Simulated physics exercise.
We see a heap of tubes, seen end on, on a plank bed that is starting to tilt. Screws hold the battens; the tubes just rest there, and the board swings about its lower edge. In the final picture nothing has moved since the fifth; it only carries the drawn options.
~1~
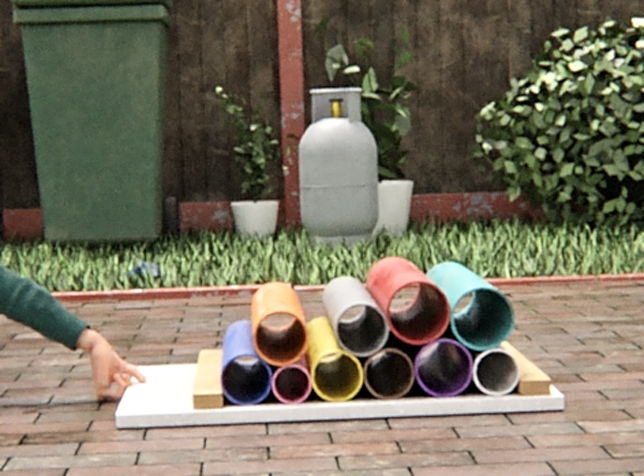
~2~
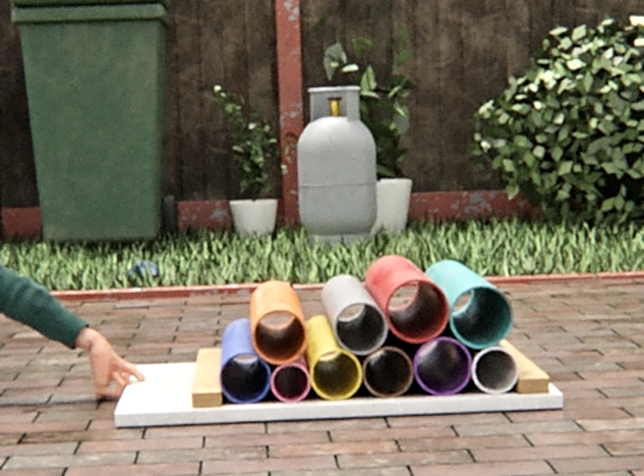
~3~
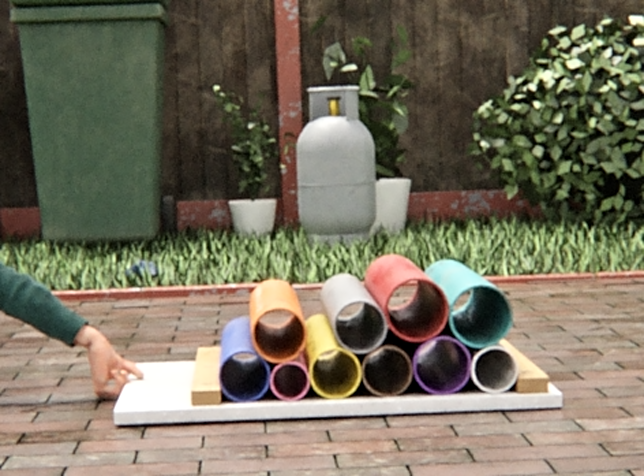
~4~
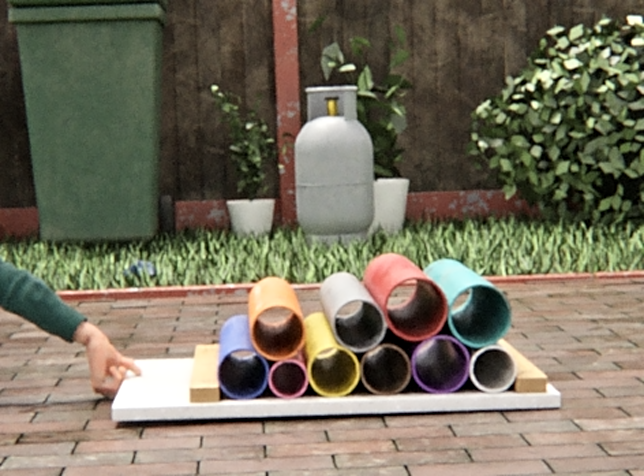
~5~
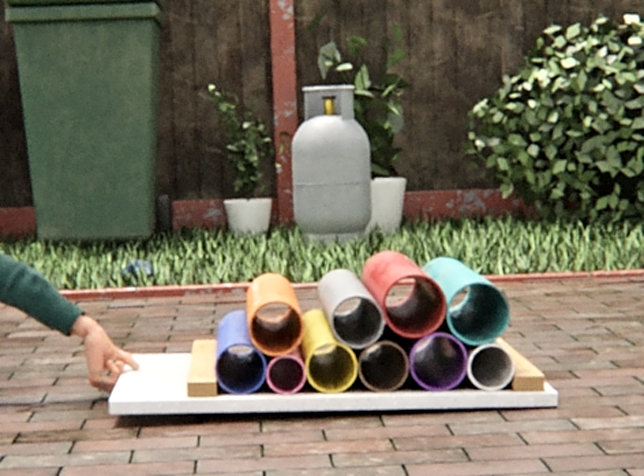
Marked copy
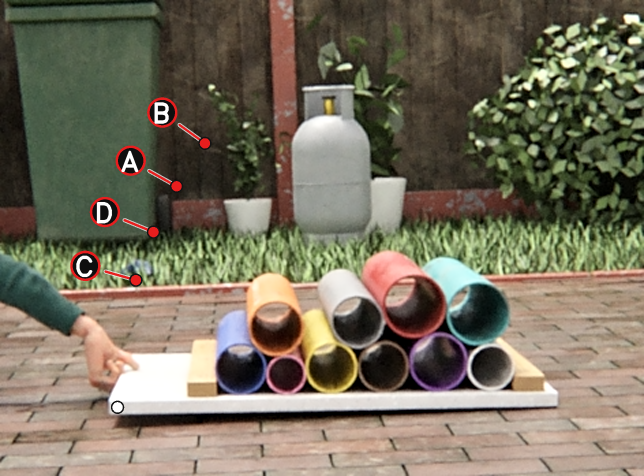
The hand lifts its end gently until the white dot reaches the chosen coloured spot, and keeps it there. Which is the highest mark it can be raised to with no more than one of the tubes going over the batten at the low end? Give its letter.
The last mark within the limit is C.
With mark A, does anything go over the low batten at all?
Yes.
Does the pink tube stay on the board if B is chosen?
Yes, with B.
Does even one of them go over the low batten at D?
Yes.
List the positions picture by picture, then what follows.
In the first frame, yellow tube (337, 376); brown tube (389, 374); purple tube (444, 368).
In the second frame, purple tube (443, 367); white tube (496, 370).
In the third frame, board (331, 376); blue tube (245, 376); pink tube (290, 381); yellow tube (335, 373).
In the fourth frame, board (329, 375); blue tube (243, 374); pink tube (288, 379).
In the fifth frame, board (327, 371); blue tube (240, 369); pink tube (286, 374).
On the marked copy, A at (177, 186); B at (205, 143); C at (136, 280); D at (153, 232); the white dot at (118, 407).
Following C. Soon after the start, board at 13°.
Later, board at 18°.
In the end, board at 18°, one over the low batten (turquoise).
As for the rest, A three over the low batten (grey, turquoise, red); B three over the low batten (grey, turquoise, red); D two over the low batten (turquoise, red).
